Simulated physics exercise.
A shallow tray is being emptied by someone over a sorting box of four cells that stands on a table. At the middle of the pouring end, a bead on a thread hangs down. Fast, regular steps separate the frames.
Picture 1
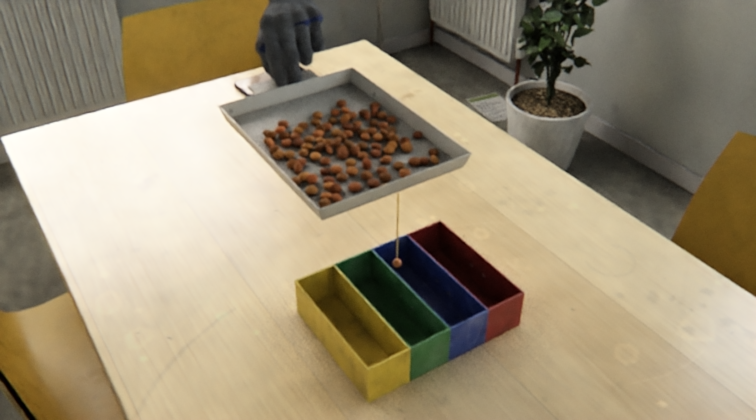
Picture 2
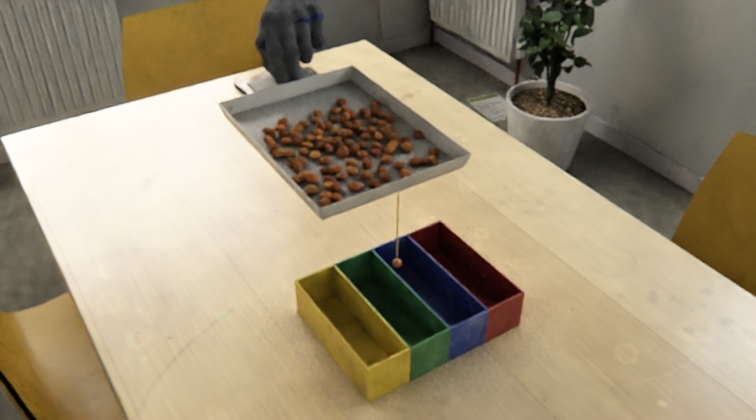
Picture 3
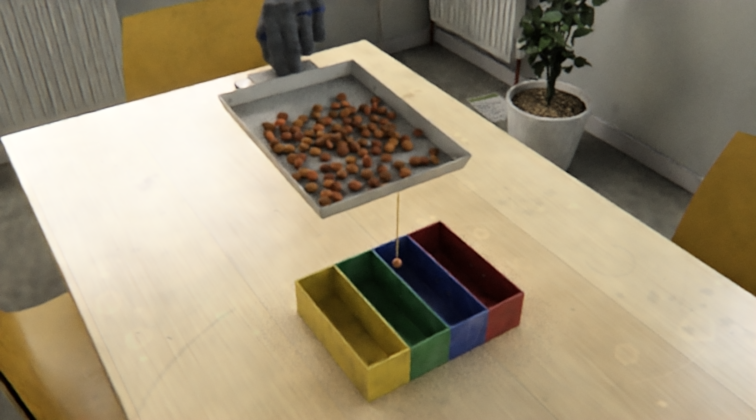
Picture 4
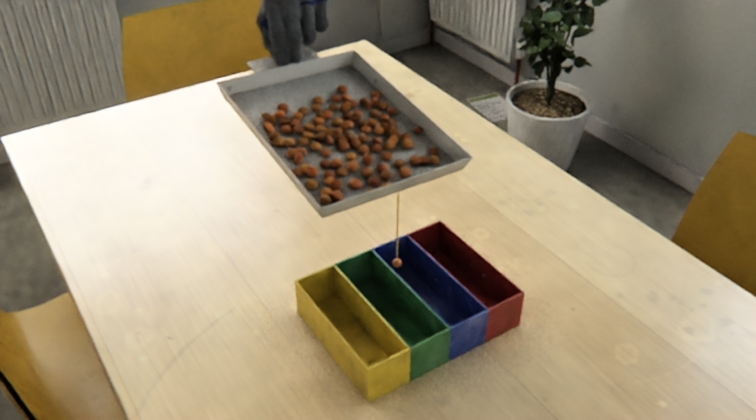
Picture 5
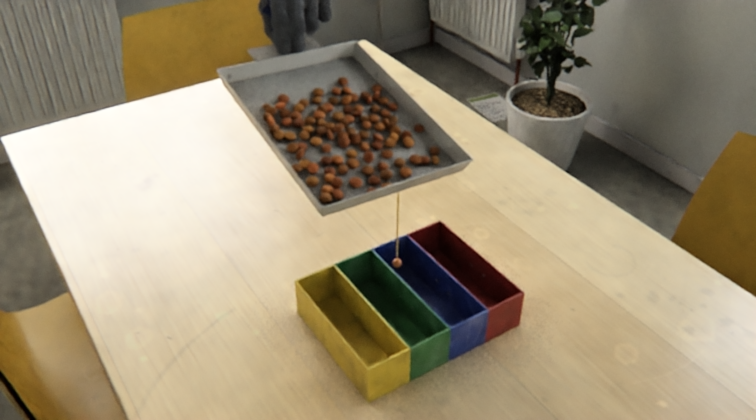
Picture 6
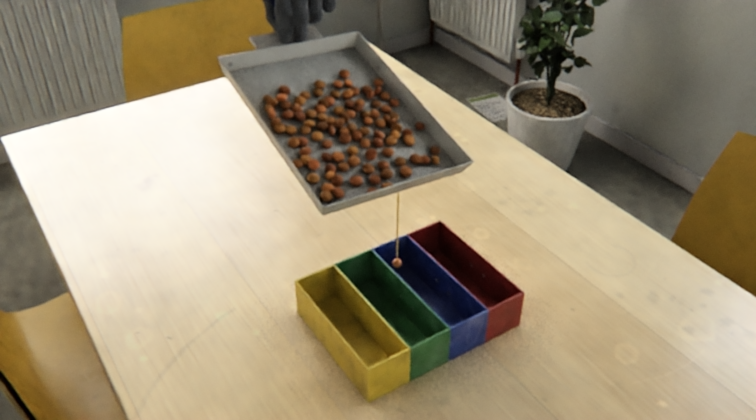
Gloved hand slowly raising the far end of a shallow tray of brown pieces above a four-coloured sorting box on a table.
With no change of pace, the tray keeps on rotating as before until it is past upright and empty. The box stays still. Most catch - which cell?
Cell: Red.
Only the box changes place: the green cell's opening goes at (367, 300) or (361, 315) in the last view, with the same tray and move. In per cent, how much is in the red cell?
First position: Some 30 %; second position: Some 20 %.
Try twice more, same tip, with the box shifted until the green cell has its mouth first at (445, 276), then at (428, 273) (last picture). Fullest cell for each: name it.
So it's the blue cell for the first shift and the blue one for the second.
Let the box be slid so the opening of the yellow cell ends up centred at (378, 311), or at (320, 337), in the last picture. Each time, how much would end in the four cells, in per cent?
Trial 1 near 100 %, trial 2 near 50 %.
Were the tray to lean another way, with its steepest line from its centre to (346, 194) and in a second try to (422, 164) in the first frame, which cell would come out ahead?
First: The yellow one. Second: The red one.
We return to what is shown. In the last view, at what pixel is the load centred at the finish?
Centre at rest, last view: Approx. (465, 303).
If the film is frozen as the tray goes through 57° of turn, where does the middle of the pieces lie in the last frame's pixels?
In the last view, the load is centred close to (407, 149).
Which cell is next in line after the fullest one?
The cell in second spot is the blue cell.
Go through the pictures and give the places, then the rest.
The first picture shows corners of the pouring end at (321, 205) and (464, 152), level; middle of the load at (342, 149), bits of cat kibble; bead on its thread at (397, 263); yellow cell at (389, 372); green cell at (429, 352); blue cell at (468, 332); red cell at (504, 314).
The second picture shows corners of the pouring end at (321, 205) and (465, 153), level; middle of the load at (342, 148).
The third picture shows corners of the pouring end at (322, 204) and (465, 154), tipped barely, lowest at the right corner; middle of the load at (342, 145).
The fourth picture shows corners of the pouring end at (323, 204) and (466, 156), tipped a little, lowest at the right corner; middle of the load at (342, 140).
The fifth picture shows corners of the pouring end at (324, 203) and (466, 157), tipped a little, lowest at the right corner; middle of the load at (343, 136).
The sixth picture shows corners of the pouring end at (325, 202) and (467, 159), tipped clearly, lowest at the right corner; middle of the load at (344, 131); yellow cell at (389, 372); green cell at (429, 352); blue cell at (468, 332); red cell at (504, 314).
Soon, tray tipped steeply; all on the tray.
A while on, tray tipped right over; about two thirds on the tray; a stray few in the red cell; a stray few in the green cell; a stray few in the blue cell; a stray few in the yellow cell; about a third falling or outside the box.
Towards the end, tray tipped past a quarter turn; about half in the red cell; about a quarter in the blue cell; a small part in the green cell; a stray few in the yellow cell; a small part falling or outside the box.
Finally, tray tipped past a quarter turn; about half in the red cell; about a quarter in the blue cell; a small part in the green cell; a stray few in the yellow cell; a small part outside the box.
